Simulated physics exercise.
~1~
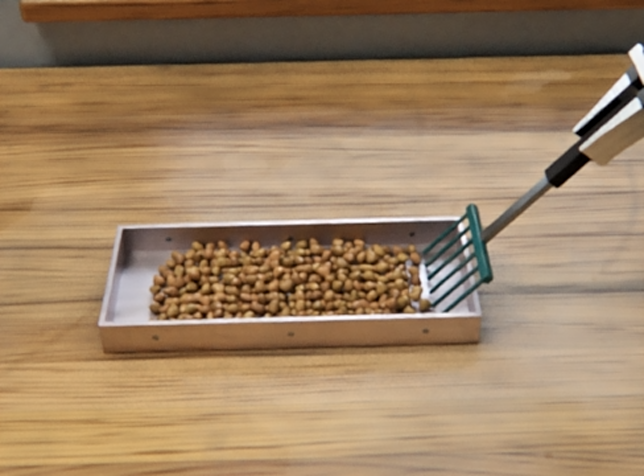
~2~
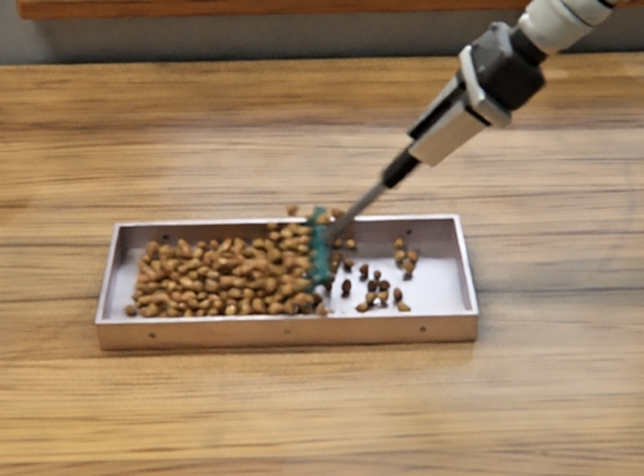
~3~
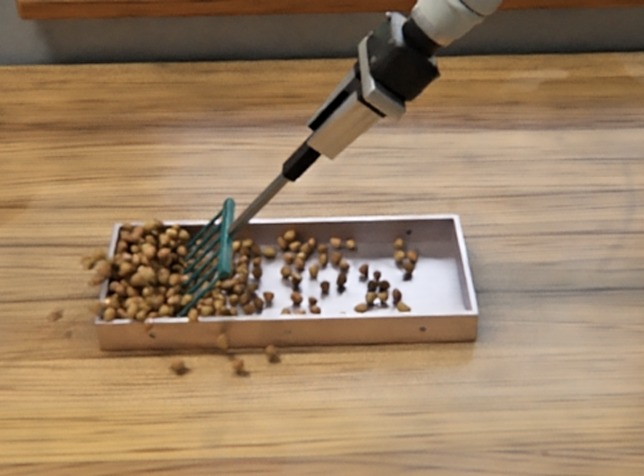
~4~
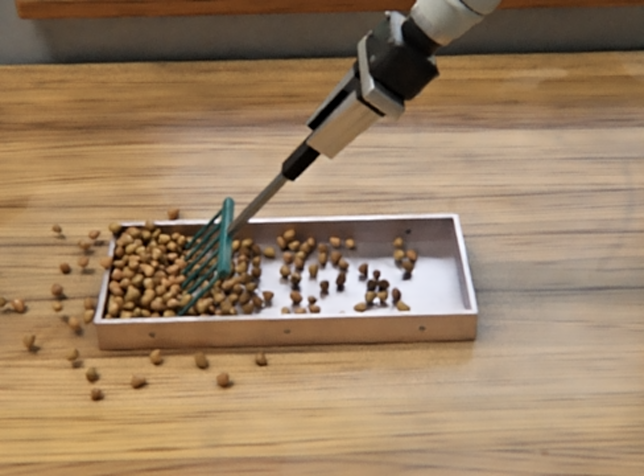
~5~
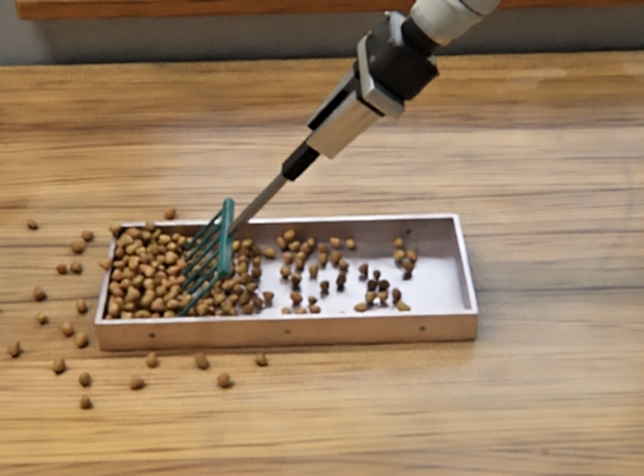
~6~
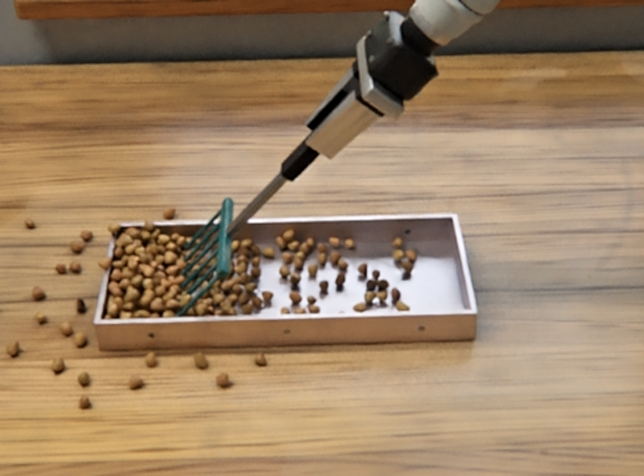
A robot arm drags a green comb left through a tray of beans, spilling some.
